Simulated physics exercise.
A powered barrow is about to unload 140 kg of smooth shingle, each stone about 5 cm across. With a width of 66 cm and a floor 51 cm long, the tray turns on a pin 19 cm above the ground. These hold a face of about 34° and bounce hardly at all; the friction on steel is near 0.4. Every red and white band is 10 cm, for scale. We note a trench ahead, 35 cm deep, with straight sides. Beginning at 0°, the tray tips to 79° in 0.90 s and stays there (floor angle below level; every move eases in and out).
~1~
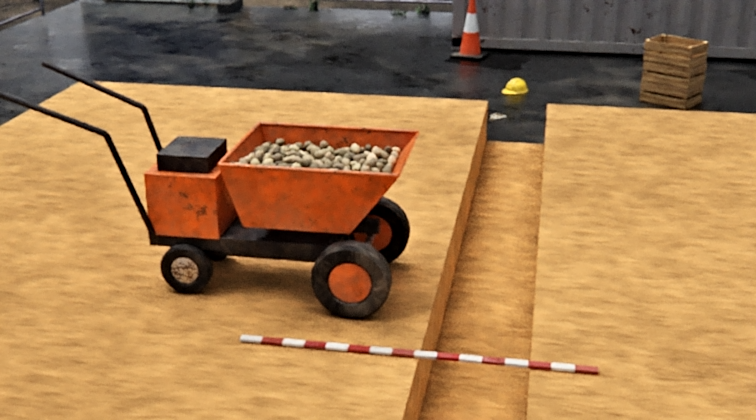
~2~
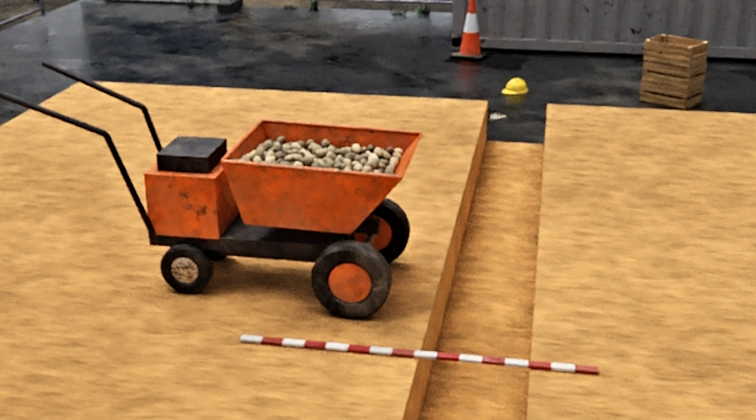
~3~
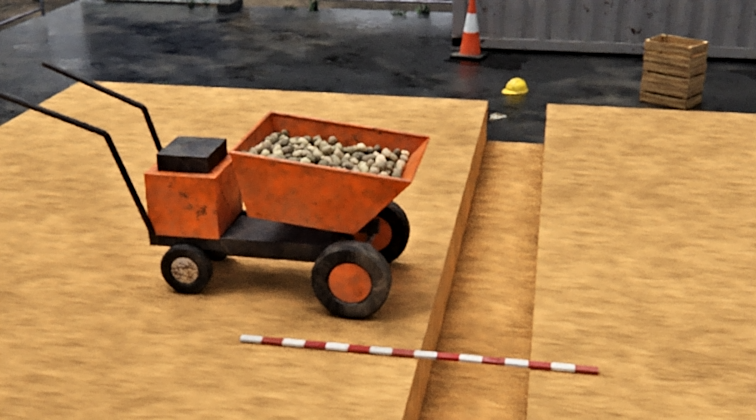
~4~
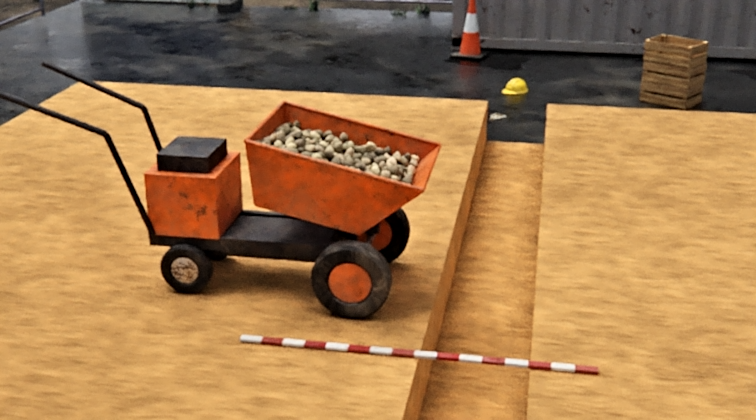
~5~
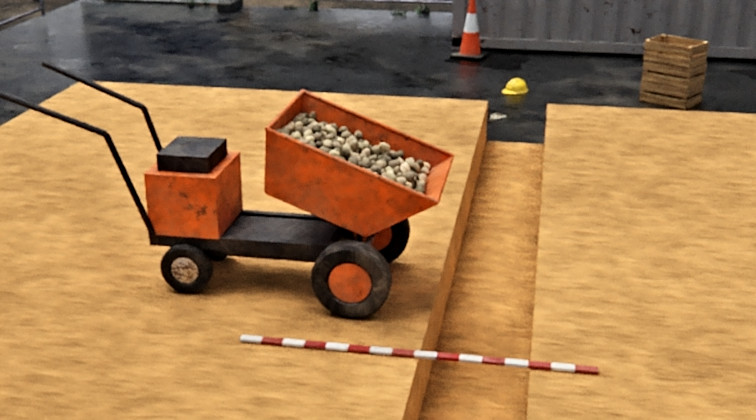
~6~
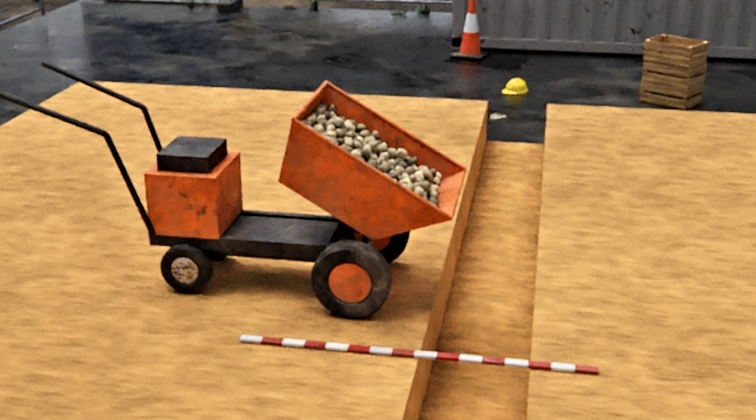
Orange powered barrow standing beside a straight-sided trench, its tray of smooth shingle gradually tilting down to the right, stones still inside.
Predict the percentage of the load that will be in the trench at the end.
Predicted: Roughly 83 %.
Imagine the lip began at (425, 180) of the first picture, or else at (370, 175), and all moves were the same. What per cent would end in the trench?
About 50 per cent from the first spot, about 100 from the second.
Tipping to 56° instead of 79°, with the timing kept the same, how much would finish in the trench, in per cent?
Expect roughly 50 per cent.
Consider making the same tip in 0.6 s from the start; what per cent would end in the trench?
Then roughly 70 percent.
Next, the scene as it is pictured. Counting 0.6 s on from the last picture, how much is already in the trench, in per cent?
45 per cent, give or take.
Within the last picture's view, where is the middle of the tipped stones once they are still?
Look at roughly (504, 348).
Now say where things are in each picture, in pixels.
In the first picture, the tray is at 0°, its lip at (398, 176); the top of the load is at (317, 153).
In the second picture, the tray is at 2°, its lip at (402, 178); the top of the load is at (306, 152).
In the third picture, the tray is at 6°, its lip at (411, 182); the top of the load is at (286, 146).
In the fourth picture, lip at (424, 191), floor tilted 13°, highest stones at (288, 135).
In the fifth picture, lip at (438, 203), floor tilted 21°, highest stones at (302, 124).
In the sixth picture, lip at (452, 219), floor tilted 30°, highest stones at (322, 114).
Then, 0.3 s after the last picture the floor is at 67°, 100 % in the tray; the foremost stones are at (487, 264).
Then, 0.6 s after the last picture the floor is at 79°, 45 % in the tray, 45 % in the trench, 10 % past the trench; the foremost stones are at (580, 299).
Then, 1.0 s after the last picture the floor is at 79°, 7 % in the tray, 75 % in the trench, 17 % past the trench; the foremost stones are at (715, 310).
Then, 2.9 s after the last picture the floor is at 79°, 0 % in the tray, 83 % in the trench, 17 % past the trench; the foremost stones are past the picture's edge.
